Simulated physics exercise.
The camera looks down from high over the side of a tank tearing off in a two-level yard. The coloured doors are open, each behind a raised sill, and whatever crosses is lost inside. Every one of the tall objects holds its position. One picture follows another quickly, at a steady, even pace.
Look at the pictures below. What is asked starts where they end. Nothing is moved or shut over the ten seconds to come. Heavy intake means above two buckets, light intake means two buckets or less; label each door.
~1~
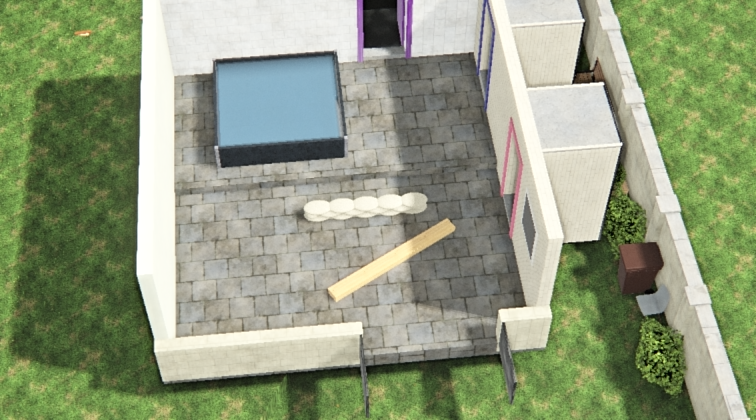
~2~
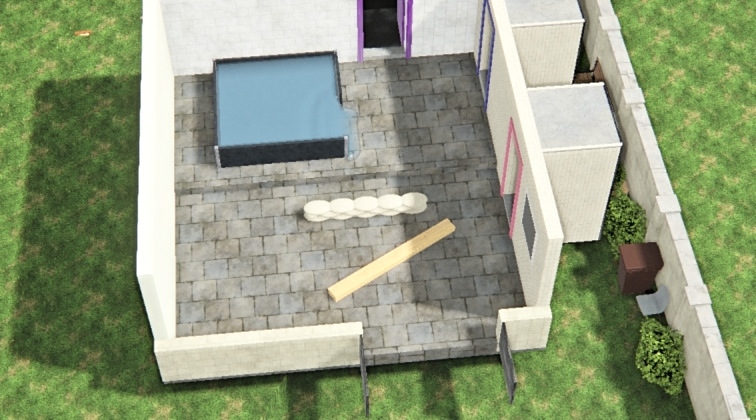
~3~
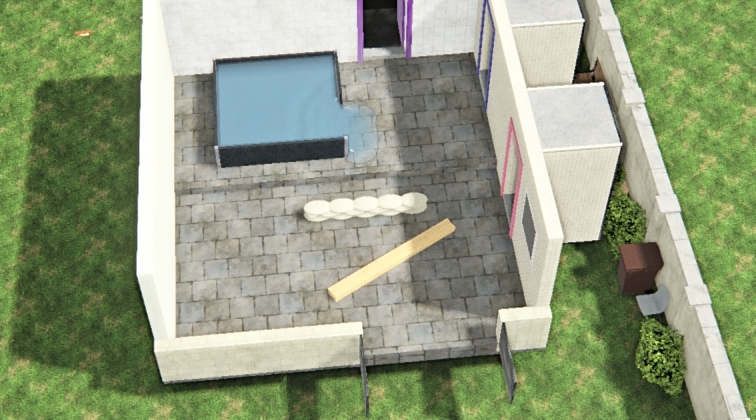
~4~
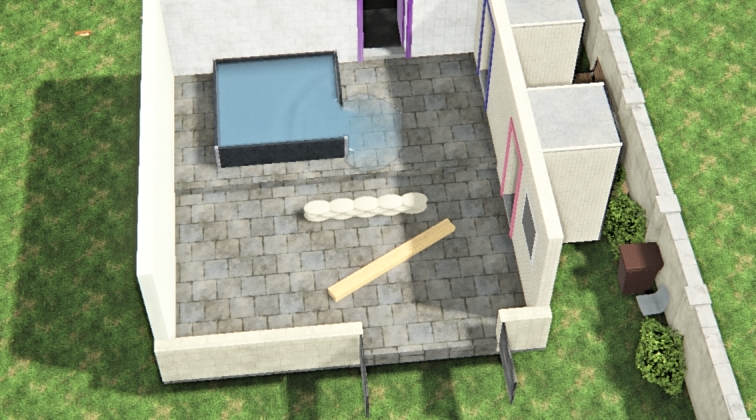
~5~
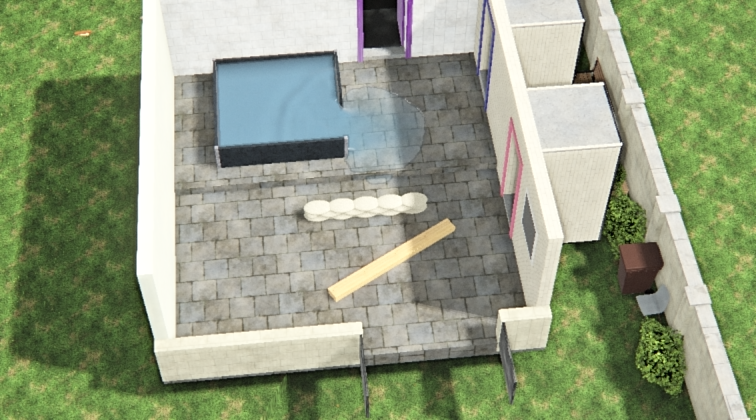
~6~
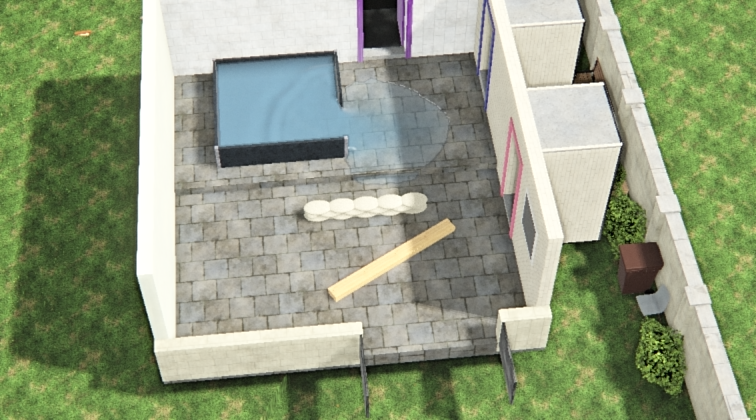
Labels: Pink door: Heavy, blue door: Light, purple door: Light.
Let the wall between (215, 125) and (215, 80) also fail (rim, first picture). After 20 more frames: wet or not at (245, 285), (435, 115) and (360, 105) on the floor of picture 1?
Submerged, bone-dry, bone-dry.
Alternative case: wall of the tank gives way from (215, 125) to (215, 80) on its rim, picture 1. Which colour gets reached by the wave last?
That's the pink one.
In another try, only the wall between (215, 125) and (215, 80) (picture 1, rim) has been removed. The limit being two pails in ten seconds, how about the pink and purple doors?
The pink door falls short and the purple door falls short.
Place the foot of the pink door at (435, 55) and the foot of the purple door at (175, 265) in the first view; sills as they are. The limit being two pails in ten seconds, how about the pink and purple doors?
At the pink door it tops it; at the purple door it remains below.
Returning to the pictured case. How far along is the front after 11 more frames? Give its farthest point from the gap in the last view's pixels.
Somewhere about (512, 247).
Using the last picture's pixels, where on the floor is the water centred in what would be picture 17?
Roughly (331, 125) in the last picture.
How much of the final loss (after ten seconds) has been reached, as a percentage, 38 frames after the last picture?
Share gone by then: About 40 %.
A moment on, water covers 20 % of the floor; the pink door not reached, the blue door wet at the sill, nothing in, the purple door not reached.
Next, water covers 25 % of the floor; the pink door wet at the sill, nothing in, the blue door wet at the sill, nothing in, the purple door wet at the sill, nothing in.
Then, water covers 35 % of the floor; the pink door over two buckets in, the blue door wet at the sill, nothing in, the purple door wet at the sill, nothing in.
Later, water covers 50 % of the floor; the pink door over two buckets in, the blue door wet at the sill, nothing in, the purple door wet at the sill, nothing in.
In the end, water covers 80 % of the floor; the pink door over two buckets in, the blue door wet at the sill, nothing in, the purple door wet at the sill, nothing in.
